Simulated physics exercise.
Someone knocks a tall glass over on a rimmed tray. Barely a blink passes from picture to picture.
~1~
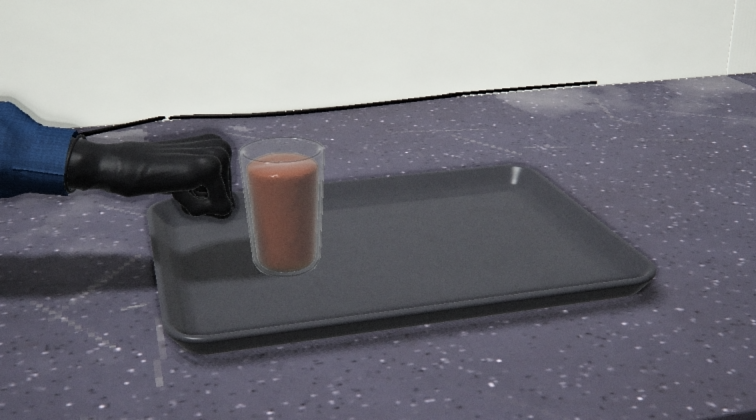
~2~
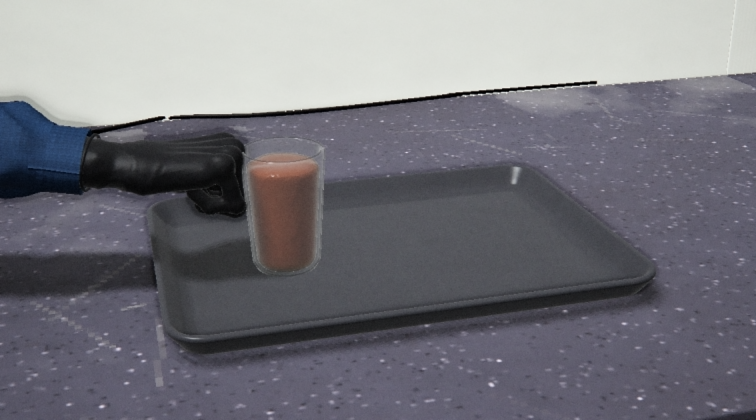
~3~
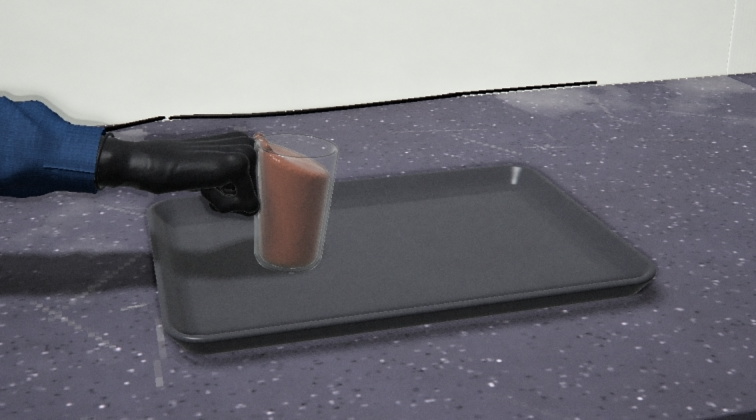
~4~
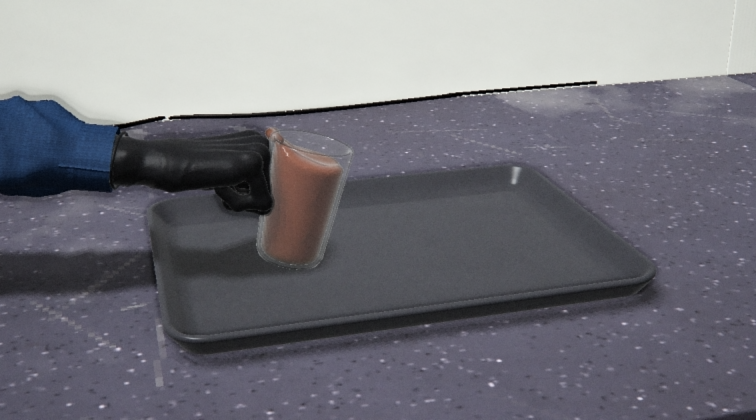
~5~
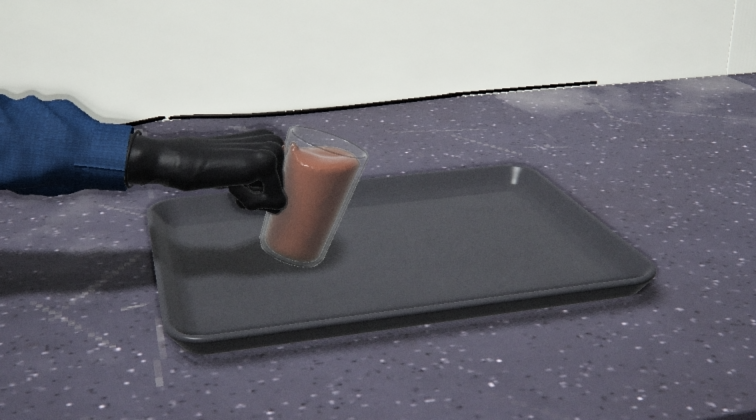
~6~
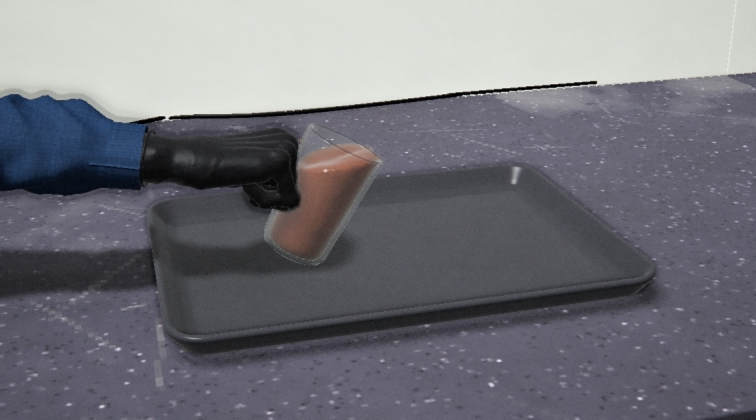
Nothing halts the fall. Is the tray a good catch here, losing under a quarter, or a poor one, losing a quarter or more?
What I see is more than a quarter pouring off the tray.
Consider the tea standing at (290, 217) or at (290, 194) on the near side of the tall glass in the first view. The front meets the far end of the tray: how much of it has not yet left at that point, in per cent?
Near 50 in a hundred, then near 55 in a hundred.
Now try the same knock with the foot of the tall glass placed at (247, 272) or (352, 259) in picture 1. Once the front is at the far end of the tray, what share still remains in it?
You'd get 50 % from the first place and 80 % from the second.
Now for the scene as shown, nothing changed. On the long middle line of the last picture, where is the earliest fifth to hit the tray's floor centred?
I'd mark it somewhere roughly at pixel (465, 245).
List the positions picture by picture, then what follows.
In the first picture, it leans 0°; its right rim is at (321, 148); the tea meets the walls at (244, 166) and (317, 160); the tray's far rim is at (586, 214); the tray is clear ahead.
In the second picture, it leans 0°; its right rim is at (321, 148); the tea meets the walls at (245, 165) and (317, 159).
In the third picture, it leans 7°; its right rim is at (335, 148); the tea meets the walls at (261, 143) and (327, 164); 1 per cent is over the edge.
In the fourth picture, it leans 14°; its right rim is at (350, 150); the tea meets the walls at (275, 138) and (341, 162); 1 per cent is over the edge.
In the fifth picture, it leans 21°; its right rim is at (365, 154); the tea meets the walls at (285, 158) and (358, 154); 1 per cent is over the edge.
In the sixth picture, it leans 29°; its right rim is at (379, 160); the tea meets the walls at (293, 173) and (377, 153); 1 per cent is over the edge.
A moment on, the tall glass lies on its side and 92 per cent is in the glass, 7 on the tray and 1 above or beyond its rim.
Next, the tall glass lies on its side and 51 per cent is in the glass, 48 on the tray and 2 above or beyond its rim.
Then the tall glass lies on its side and 30 per cent is in the glass, 41 on the tray and 29 above or beyond its rim.
Later the tall glass lies on its side and 15 per cent is in the glass, 44 on the tray and 40 above or beyond its rim.
Finally, 60 per cent is held by tray and glass, 40 is off the tray.
